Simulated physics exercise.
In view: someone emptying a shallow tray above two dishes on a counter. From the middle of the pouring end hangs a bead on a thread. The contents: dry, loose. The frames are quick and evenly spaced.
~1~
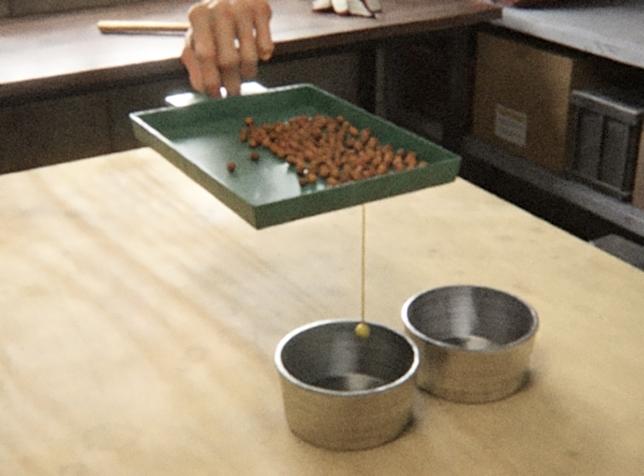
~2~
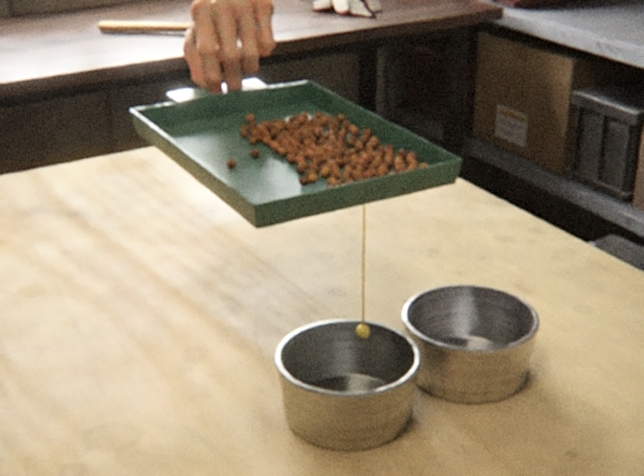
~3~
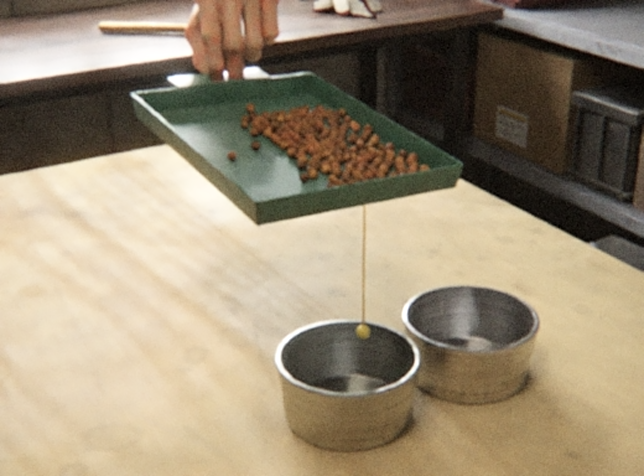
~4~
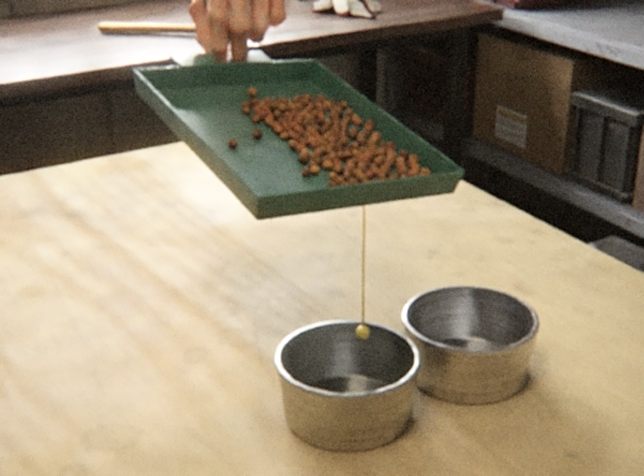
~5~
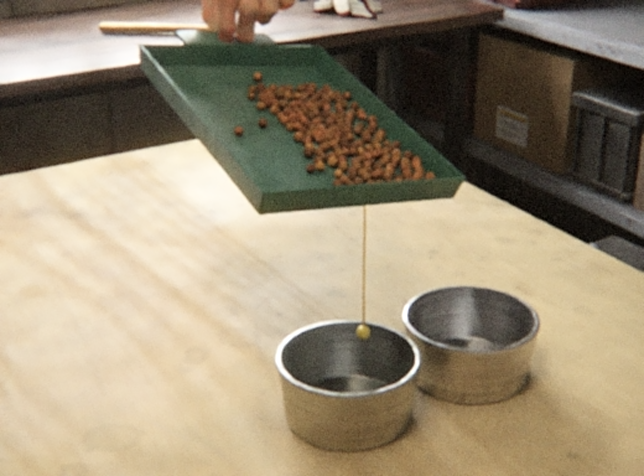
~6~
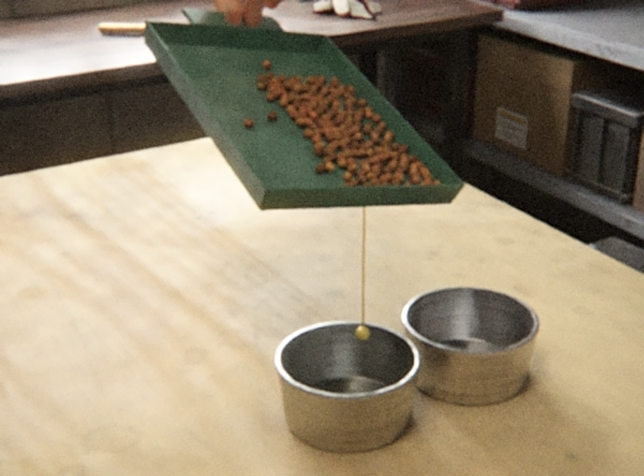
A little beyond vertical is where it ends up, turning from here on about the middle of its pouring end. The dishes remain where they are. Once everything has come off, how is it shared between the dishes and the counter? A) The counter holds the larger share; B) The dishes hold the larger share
The dishes hold the larger share.
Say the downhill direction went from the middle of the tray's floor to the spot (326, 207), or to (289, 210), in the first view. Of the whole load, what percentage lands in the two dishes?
First case about 30 percent; second case about 20 percent.
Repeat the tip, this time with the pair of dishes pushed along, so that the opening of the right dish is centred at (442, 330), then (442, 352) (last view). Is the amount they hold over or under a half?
Well, a majority share the first time and a majority share the next.
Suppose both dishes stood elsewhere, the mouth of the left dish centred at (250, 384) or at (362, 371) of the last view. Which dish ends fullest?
The one at right, then the one at right.
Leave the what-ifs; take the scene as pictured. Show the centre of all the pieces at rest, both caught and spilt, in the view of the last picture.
Roughly at (470, 368), give or take.
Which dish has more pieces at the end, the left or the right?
The one to the right.
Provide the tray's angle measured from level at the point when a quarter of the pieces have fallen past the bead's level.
The tilt then is about 90°.
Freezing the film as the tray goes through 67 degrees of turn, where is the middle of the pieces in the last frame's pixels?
Near (403, 155).
Soon, tray tipped steeply; all on the tray.
A while on, tray tipped past a quarter turn; a small part on the tray; most in the right dish; a stray few outside both; a small part in the air.
Towards the end, tray tipped past a quarter turn; a stray few in the left dish; nearly all in the right dish; a small part outside both.
Finally, tray tipped past a quarter turn; a stray few in the left dish; nearly all in the right dish; a small part outside both.
